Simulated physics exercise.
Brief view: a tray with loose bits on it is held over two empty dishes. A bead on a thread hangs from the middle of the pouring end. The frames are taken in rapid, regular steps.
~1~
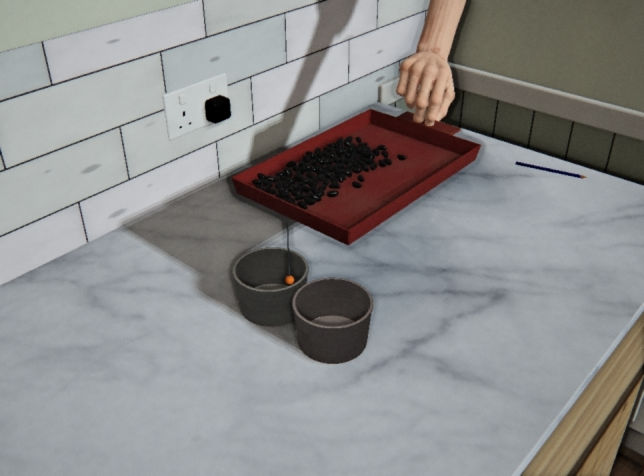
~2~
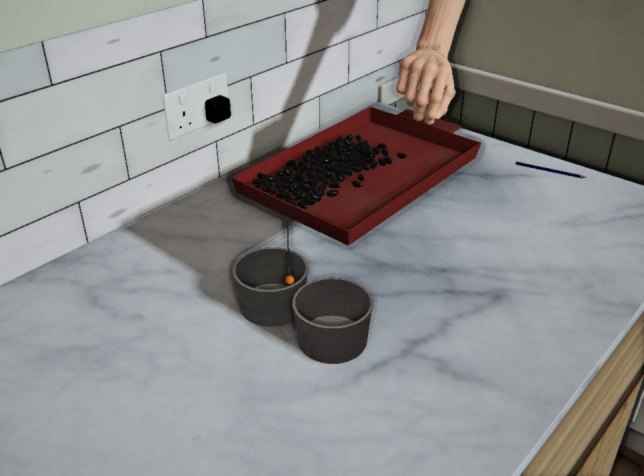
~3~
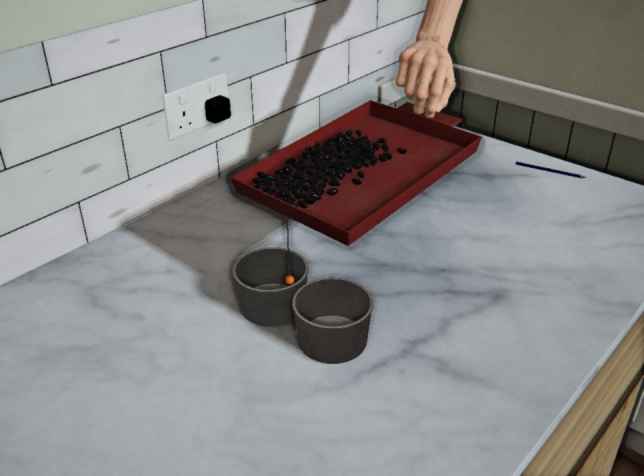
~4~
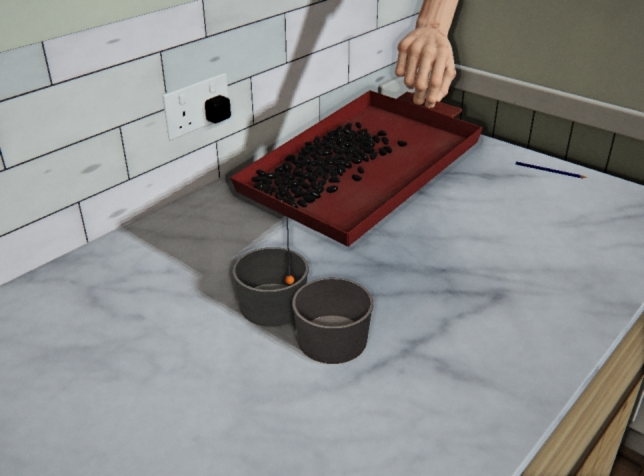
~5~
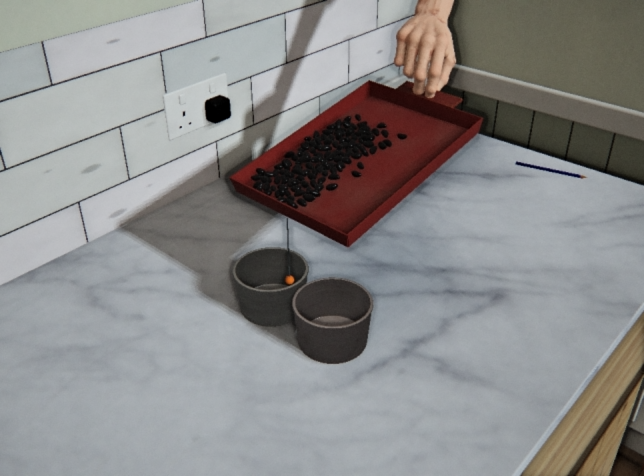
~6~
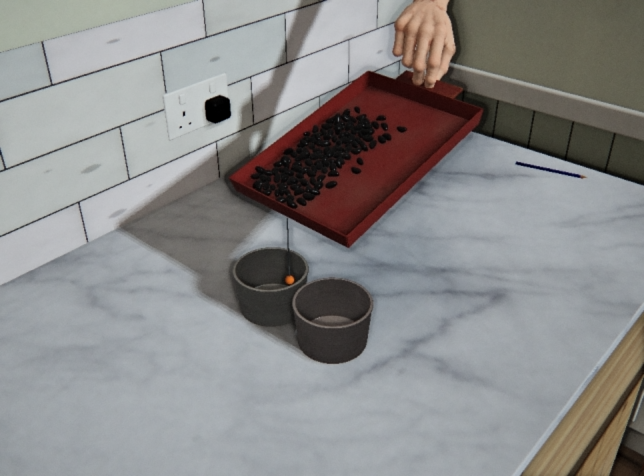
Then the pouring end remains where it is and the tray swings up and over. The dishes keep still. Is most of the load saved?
It looks like most goes past the dishes, when all's done.
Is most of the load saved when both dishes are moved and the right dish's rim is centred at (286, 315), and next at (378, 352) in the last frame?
The dishes end up with the greater share in the first try and the lesser share in the second.
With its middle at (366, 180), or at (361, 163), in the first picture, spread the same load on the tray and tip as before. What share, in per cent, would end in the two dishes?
Respectively 0 and 0 per cent.
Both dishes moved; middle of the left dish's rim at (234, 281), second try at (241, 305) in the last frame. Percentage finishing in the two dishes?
First some 60, then 80 per cent.
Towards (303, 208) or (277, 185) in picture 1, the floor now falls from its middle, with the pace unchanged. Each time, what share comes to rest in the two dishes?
Somewhere close to 0 % the first time, 70 % the second.
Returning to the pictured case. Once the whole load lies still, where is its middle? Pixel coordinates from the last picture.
Centre at rest: Close to (259, 369).
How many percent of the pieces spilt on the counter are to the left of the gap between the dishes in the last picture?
It comes to near 90 percent of the spill.
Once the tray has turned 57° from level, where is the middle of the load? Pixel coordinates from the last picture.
In the last view the centre sits at roughly (293, 183).
Soon after the last picture, tray tipped steeply; nearly all on the tray; a stray few in the air.
A little later, tray tipped right over; nearly all on the tray; a small part outside both; a stray few in the air.
Later still, tray tipped past a quarter turn; a small part in the right dish; a stray few in the left dish; nearly all outside both.
At rest, tray tipped past a quarter turn; a small part in the right dish; a stray few in the left dish; nearly all outside both.
